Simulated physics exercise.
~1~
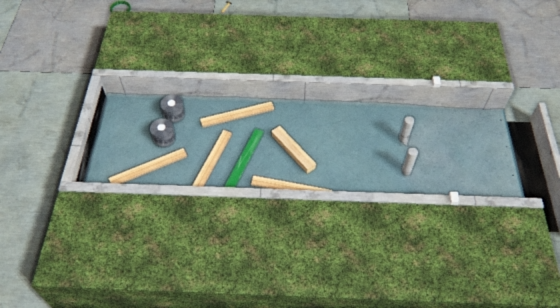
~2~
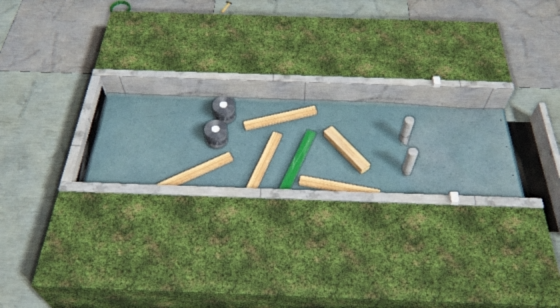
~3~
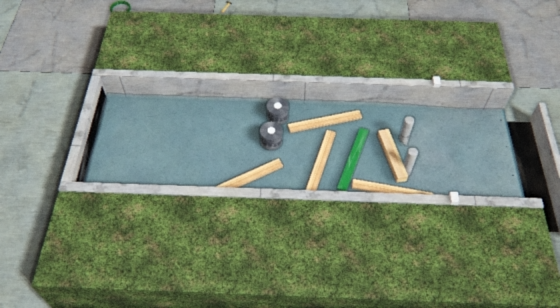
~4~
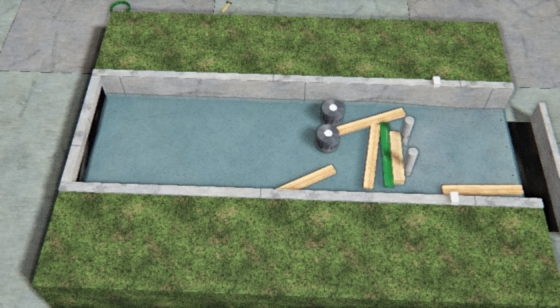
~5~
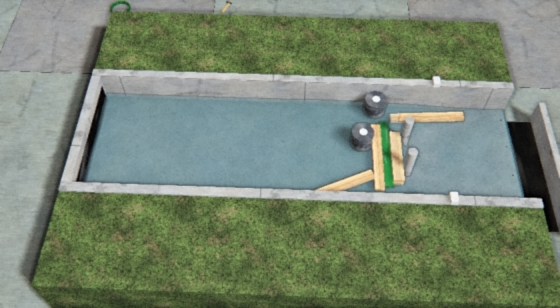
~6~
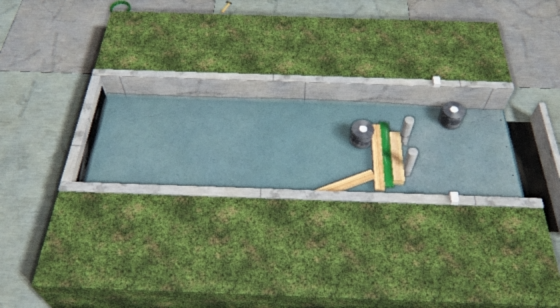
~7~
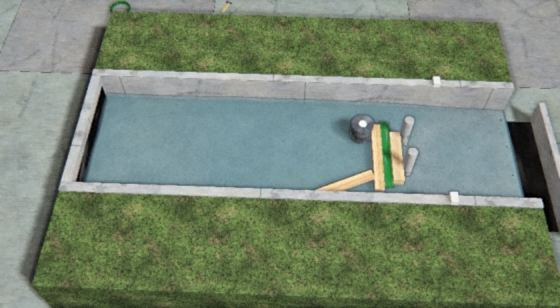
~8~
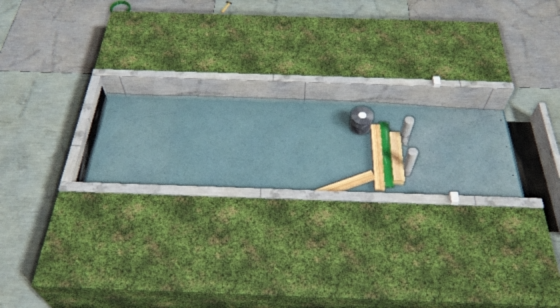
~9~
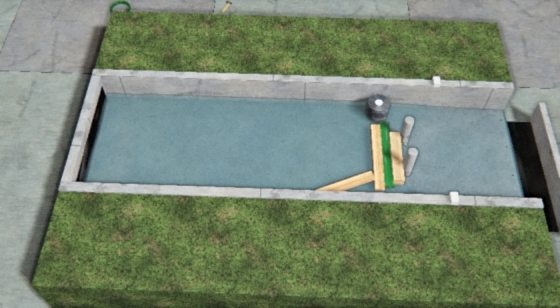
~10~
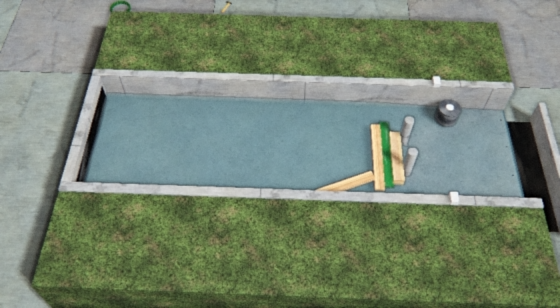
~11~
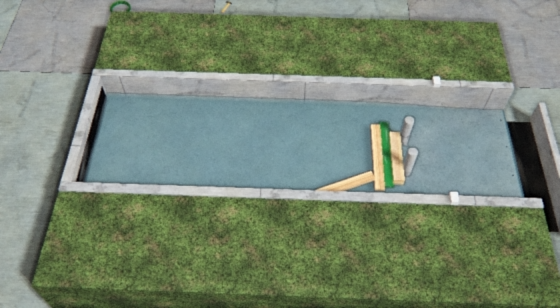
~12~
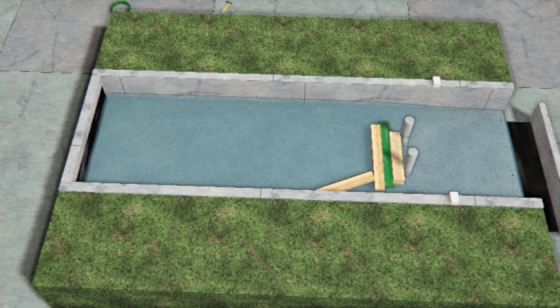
In a stone channel, planks and tubs drift right, but the green plank jams at two posts.
